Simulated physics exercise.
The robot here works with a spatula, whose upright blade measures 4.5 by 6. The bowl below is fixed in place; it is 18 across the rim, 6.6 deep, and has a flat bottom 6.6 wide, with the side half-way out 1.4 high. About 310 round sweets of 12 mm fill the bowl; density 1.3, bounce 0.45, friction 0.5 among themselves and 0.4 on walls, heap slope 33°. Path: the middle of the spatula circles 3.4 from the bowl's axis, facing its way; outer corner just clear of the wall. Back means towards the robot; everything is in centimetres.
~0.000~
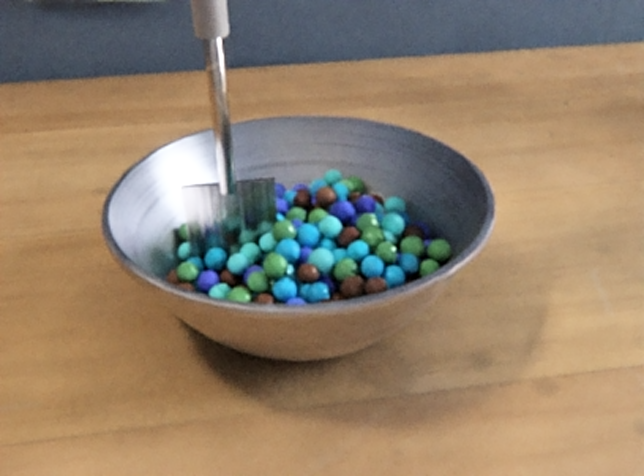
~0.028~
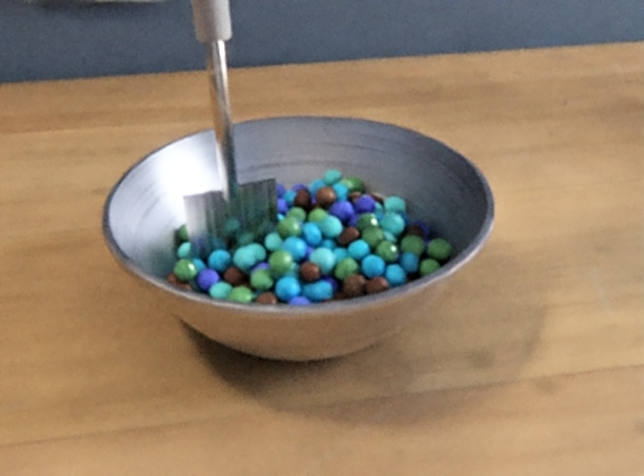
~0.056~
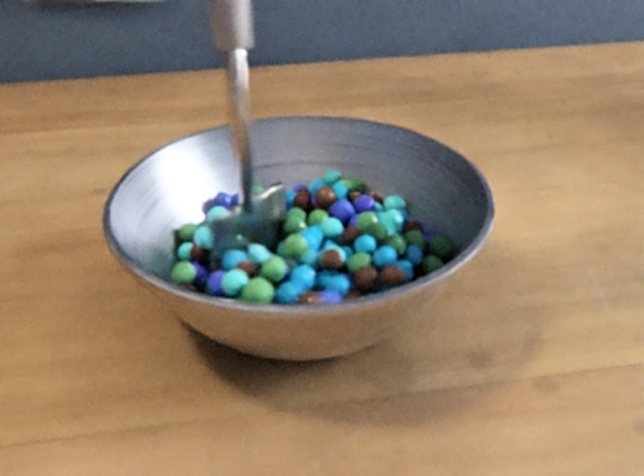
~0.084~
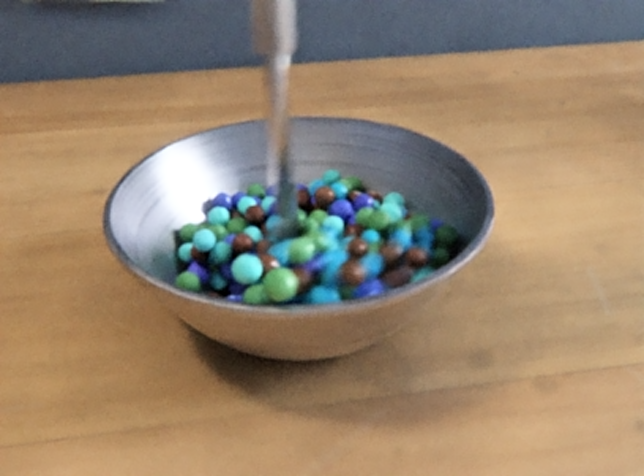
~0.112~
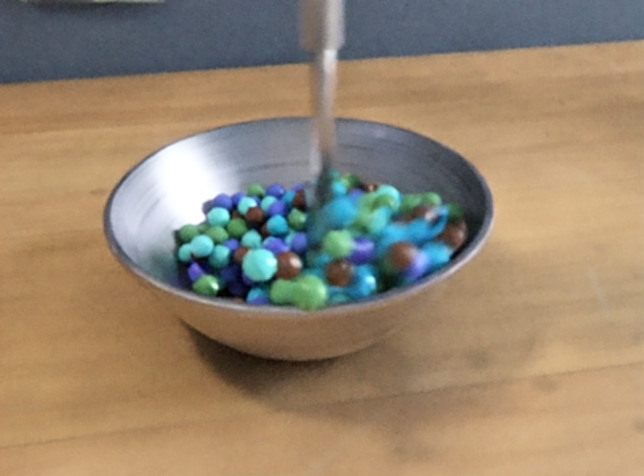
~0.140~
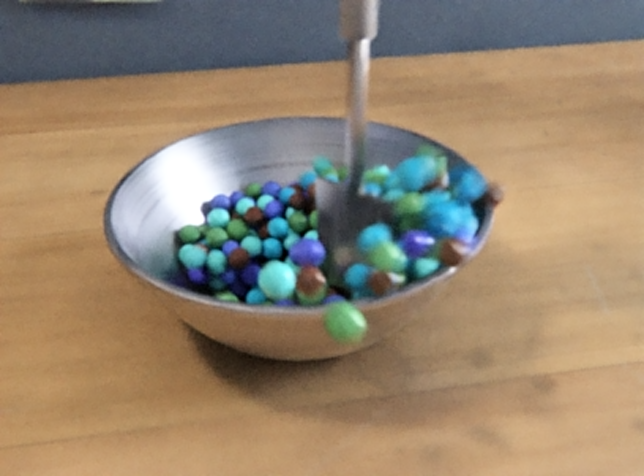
On a wooden table, a spatula swept from left to right through a metal bowl of blue, green, turquoise and brown balls, pushing them up against the right side and tossing a few into the air.
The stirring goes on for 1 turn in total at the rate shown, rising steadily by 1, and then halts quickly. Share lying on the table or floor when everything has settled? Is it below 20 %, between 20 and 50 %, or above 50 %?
Between 20 and 50 %.
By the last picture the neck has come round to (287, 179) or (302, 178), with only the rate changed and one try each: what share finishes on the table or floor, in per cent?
About 10 and 15 per cent.
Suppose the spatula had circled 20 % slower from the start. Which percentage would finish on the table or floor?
In that case, close to 25 in a hundred.
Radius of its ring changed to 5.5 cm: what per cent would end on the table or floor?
Then about 0 per cent.
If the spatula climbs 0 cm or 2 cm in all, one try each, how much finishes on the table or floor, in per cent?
Estimates: 35 % then 30 %.
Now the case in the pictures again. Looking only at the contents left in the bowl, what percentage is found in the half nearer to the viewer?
Close to 60 in a hundred.
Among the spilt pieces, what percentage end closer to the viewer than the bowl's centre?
40 per cent, roughly.
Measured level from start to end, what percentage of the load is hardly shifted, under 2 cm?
5 %.
After 0.21 s, 215° round, highest piece 14 above the table; 275 in the bowl, 34 in flight or on the tool.
After 0.29 s, 297° round, highest piece 11 above the table; 246 in the bowl, 22 on the table or floor, 41 in flight or on the tool.
After 0.52 s, 0° round, highest piece 7 above the table; 203 in the bowl, 104 on the table or floor, 2 in flight or on the tool.
After 1.22 s, 0° round, highest piece 5 above the table; 203 in the bowl, 106 on the table or floor.
At rest, 203 in the bowl, 106 on the table or floor. That is 34 % on the table or floor.
